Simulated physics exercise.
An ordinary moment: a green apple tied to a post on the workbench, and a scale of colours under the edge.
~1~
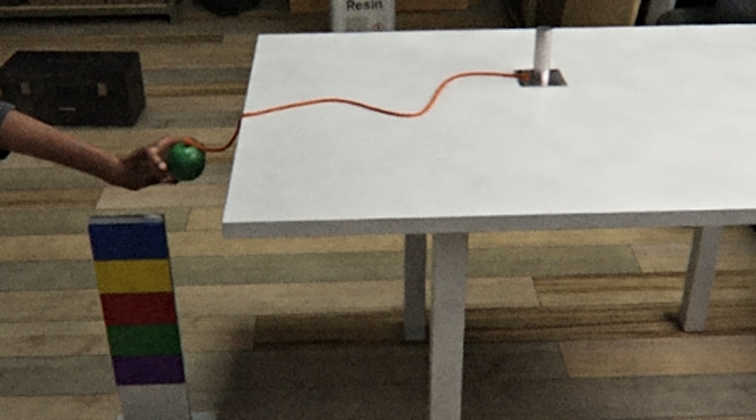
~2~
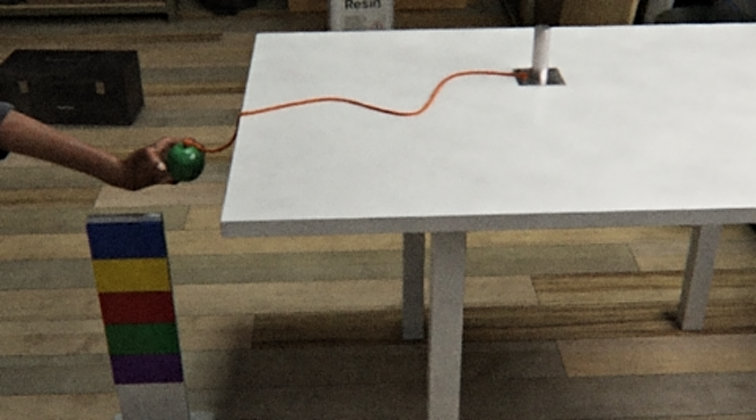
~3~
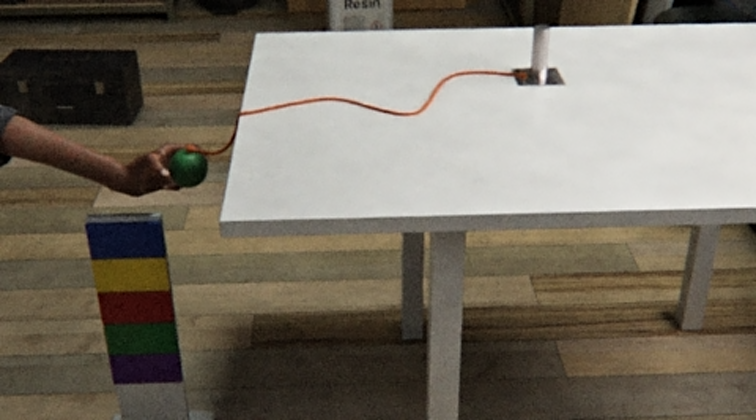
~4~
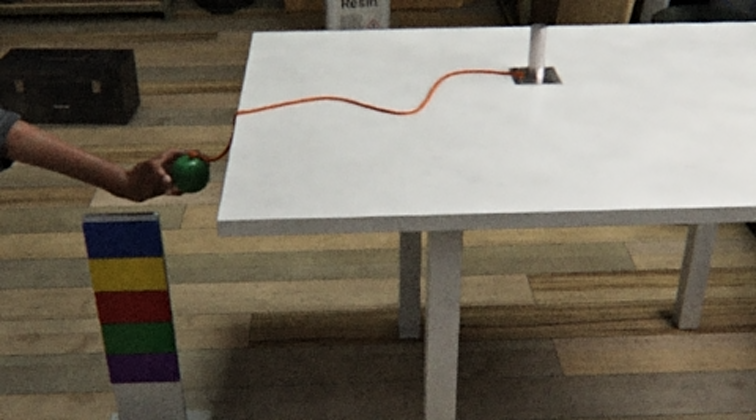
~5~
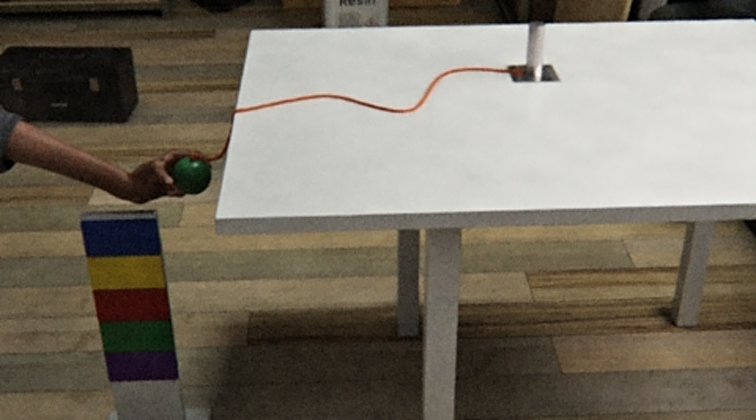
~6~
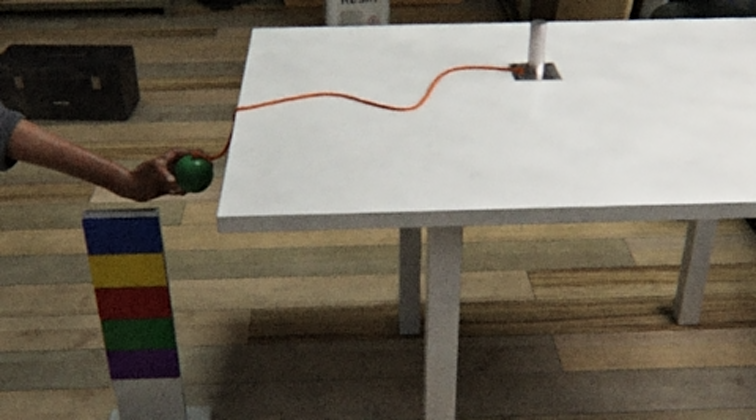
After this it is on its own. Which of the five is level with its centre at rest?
The shoelace holds its middle at yellow.
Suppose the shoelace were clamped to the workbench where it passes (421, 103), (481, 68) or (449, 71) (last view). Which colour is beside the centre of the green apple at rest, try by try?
It would be blue; yellow; yellow.
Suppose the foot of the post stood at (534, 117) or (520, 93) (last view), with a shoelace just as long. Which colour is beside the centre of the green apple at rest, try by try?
Taking them in turn: Red; red.
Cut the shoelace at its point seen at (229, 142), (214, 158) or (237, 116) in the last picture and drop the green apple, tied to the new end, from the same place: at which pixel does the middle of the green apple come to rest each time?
The places are (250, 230), (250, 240) and (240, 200).
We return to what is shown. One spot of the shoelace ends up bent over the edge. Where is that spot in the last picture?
At (311, 95), roughly.
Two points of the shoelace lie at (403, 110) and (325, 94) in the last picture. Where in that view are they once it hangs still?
Near (339, 86) and (252, 93).
Soon after, apple near (221, 251); level with yellow.
Then, apple near (277, 233); level with yellow.
Further on, apple near (259, 254); level with yellow.
At rest, apple near (246, 250); level with yellow. At yellow.
